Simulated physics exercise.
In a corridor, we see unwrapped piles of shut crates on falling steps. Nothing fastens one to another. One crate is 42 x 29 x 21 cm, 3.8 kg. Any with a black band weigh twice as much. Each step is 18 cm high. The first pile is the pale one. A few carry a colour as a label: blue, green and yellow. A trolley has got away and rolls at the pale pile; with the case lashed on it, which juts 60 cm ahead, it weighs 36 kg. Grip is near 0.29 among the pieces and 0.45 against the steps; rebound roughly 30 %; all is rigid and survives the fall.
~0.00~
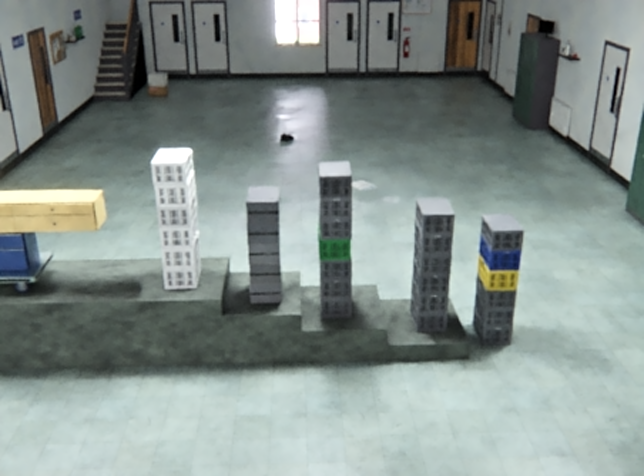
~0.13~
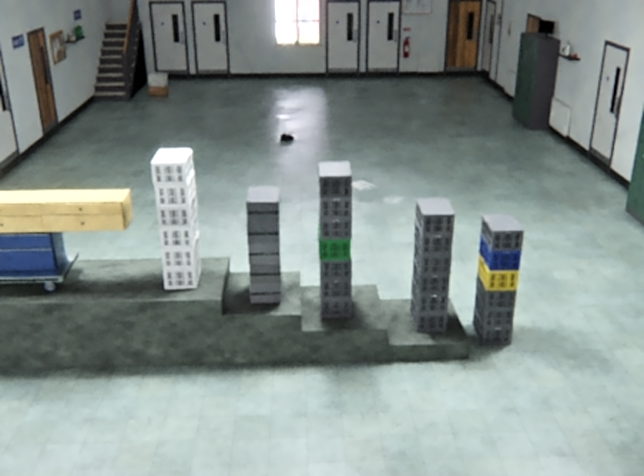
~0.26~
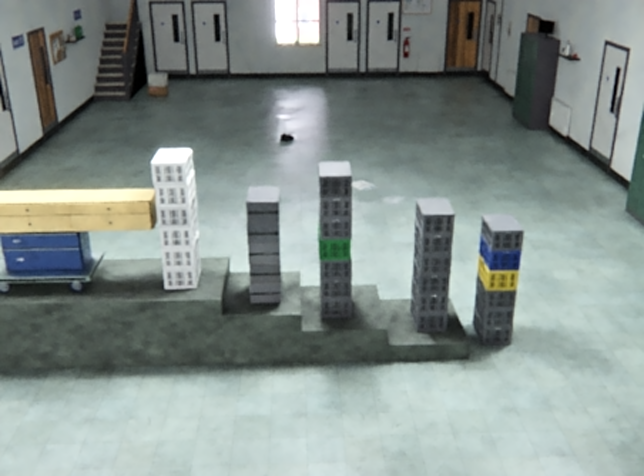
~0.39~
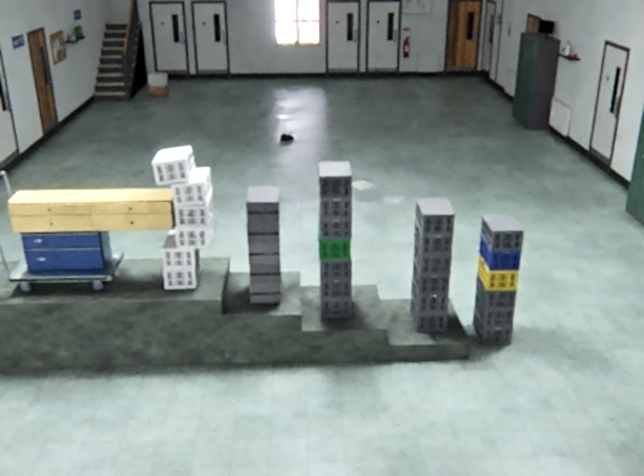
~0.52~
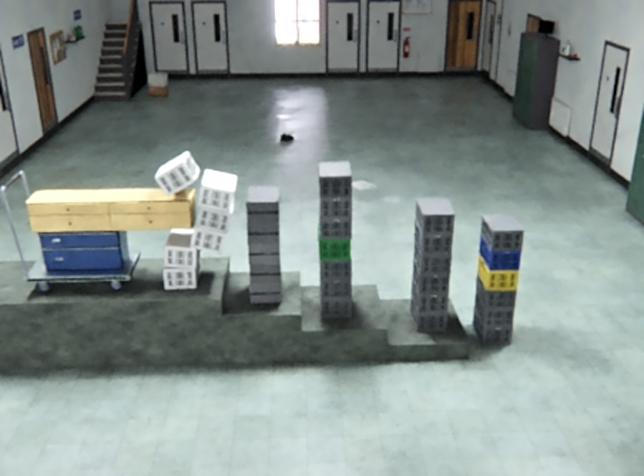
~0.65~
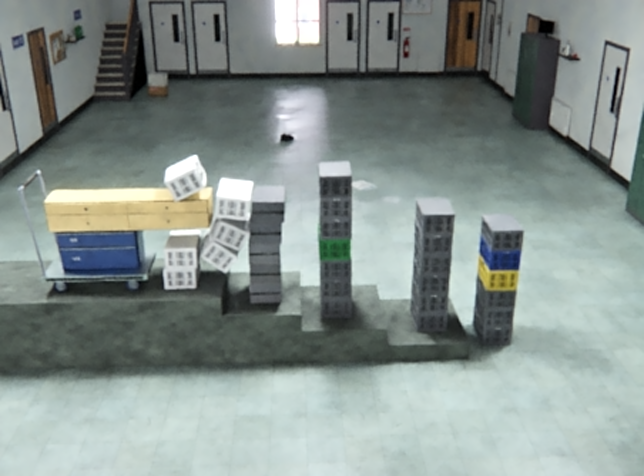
A loaded trolley rolls right and its long wooden case knocks the white crate pile apart.
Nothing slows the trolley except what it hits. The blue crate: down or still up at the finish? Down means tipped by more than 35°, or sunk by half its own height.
It comes down.
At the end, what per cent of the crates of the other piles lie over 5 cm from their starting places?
Shifted: 85 per cent.
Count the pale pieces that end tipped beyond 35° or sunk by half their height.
The count is 4.
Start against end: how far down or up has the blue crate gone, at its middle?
It ends some 80 cm lower.
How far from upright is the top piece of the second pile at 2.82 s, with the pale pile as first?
About 170°.
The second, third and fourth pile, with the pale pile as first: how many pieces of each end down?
Pieces: Second 4, third 6, fourth 5.
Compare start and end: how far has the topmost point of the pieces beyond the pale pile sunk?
Some 95 cm lower.
After 1.90 s, 4 of the pale pile down; 6 of the 24 other crates down; blue crate unmoved; green crate 25° from how it stood.
After 2.82 s, 4 of the pale pile down; 19 of the 24 other crates down; blue crate 38° from how it stood, 24 cm lower; yellow crate 36° from how it stood, 15 cm lower.
In the end (4.9 s), 4 of the pale pile down; 20 of the 24 other crates down; blue crate on its side; yellow crate on its side; green crate 59 cm lower. From the last view, middles, yellow crate near (602, 320).
